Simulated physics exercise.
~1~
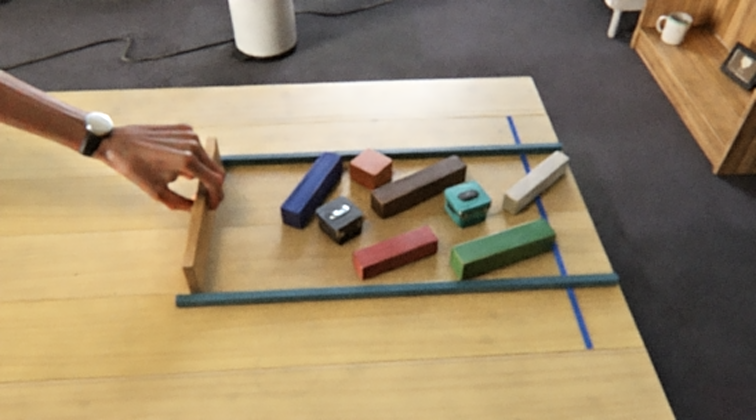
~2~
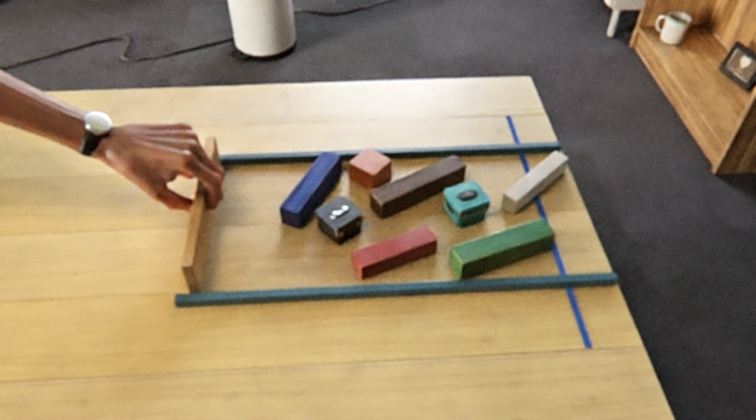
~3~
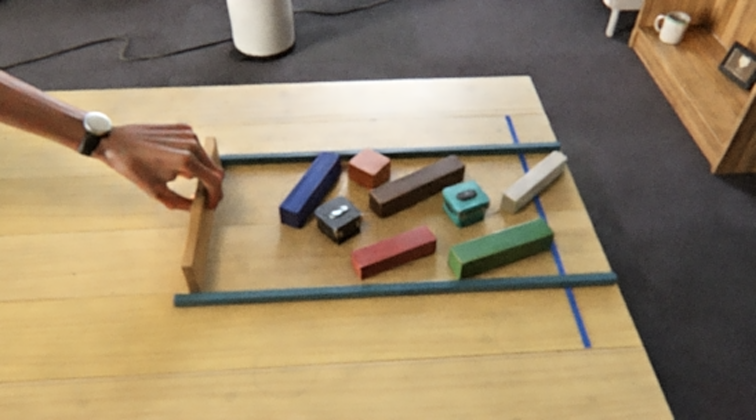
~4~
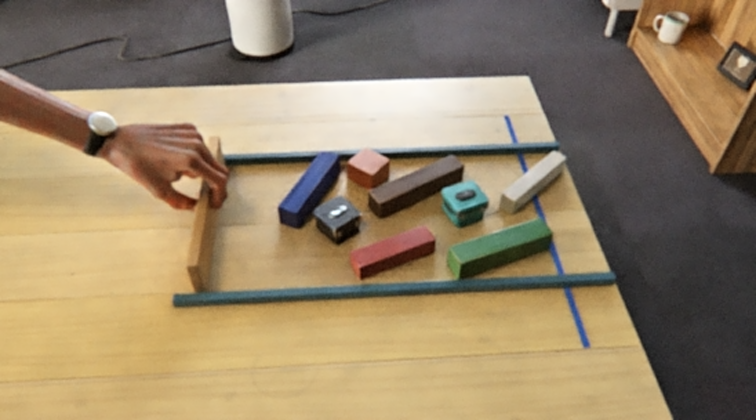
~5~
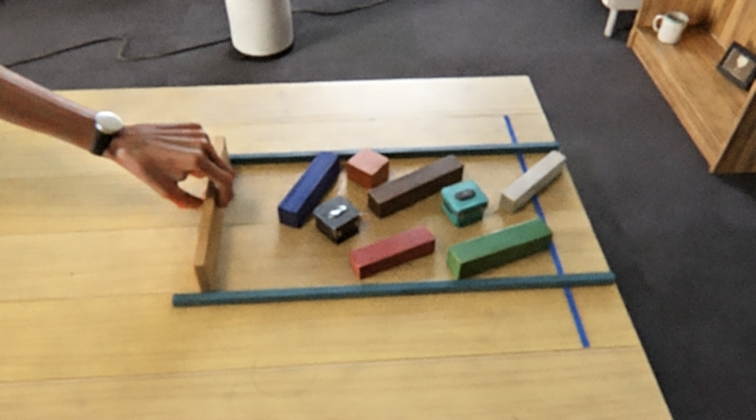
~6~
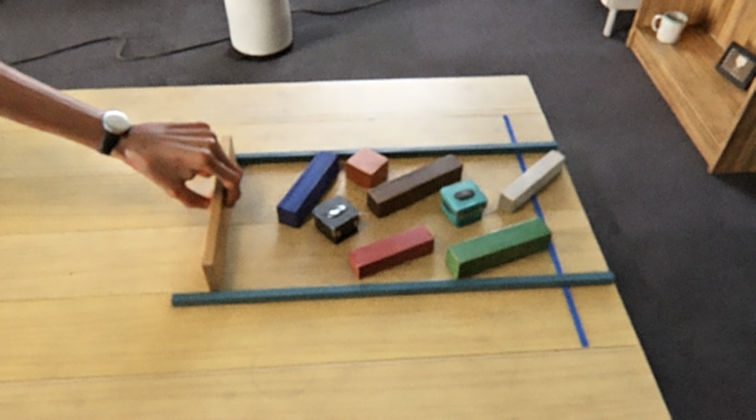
At the start, a hand holds a wooden board upright at the left end of two rails, with coloured bars and small cases lying between them at various angles. The board stays nearly still at first, then the hand slides it slightly right, without touching the pieces, which remain in place.
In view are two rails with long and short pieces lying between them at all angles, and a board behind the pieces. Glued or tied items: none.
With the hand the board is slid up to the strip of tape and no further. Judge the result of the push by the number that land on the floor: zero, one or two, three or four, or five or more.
Well, more than two but under five end up dropping off.
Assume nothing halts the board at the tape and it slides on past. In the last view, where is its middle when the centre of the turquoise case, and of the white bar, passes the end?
The middle is at (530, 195) when it's the turquoise case, and at (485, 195) when it's the white bar.
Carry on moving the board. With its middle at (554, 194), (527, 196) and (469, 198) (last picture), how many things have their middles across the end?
The counts would come out as 6, 3 and 0.
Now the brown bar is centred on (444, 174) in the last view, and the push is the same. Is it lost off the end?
It drops down.
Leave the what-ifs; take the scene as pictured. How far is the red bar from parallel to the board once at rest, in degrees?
It comes to around 75 degrees.
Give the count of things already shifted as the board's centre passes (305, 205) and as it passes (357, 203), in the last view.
Note: First position 2; second position 5.
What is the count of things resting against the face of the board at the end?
3 in contact.
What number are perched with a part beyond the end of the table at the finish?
That'd be 2.
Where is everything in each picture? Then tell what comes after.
In the first frame, white bar (536, 182); green bar (503, 249); turquoise case (467, 205); board (205, 211); tape (542, 212).
In the second frame, green bar (502, 248); brown bar (419, 186).
In the third frame, turquoise case (465, 204); board (204, 210).
In the fourth frame, white bar (533, 182); black case (337, 220).
In the fifth frame, green bar (500, 248); blue stick (310, 188).
In the sixth frame, white bar (532, 181); green bar (499, 247); turquoise case (463, 203); board (222, 209); tape (538, 210).
Early on, none off yet; white bar at rest near (532, 181); green bar at rest near (499, 247); turquoise case at rest near (463, 203).
A while later, none off yet; white bar at rest near (532, 181); green bar moving near (503, 250); turquoise case moving near (473, 207).
Further along, none off yet; white bar travelled a little near (578, 175); green bar travelled about its own width near (583, 245); turquoise case travelled well along near (551, 210).
Finally, the number that fall off is three or four; lost, brown bar, turquoise case, green bar and white bar.
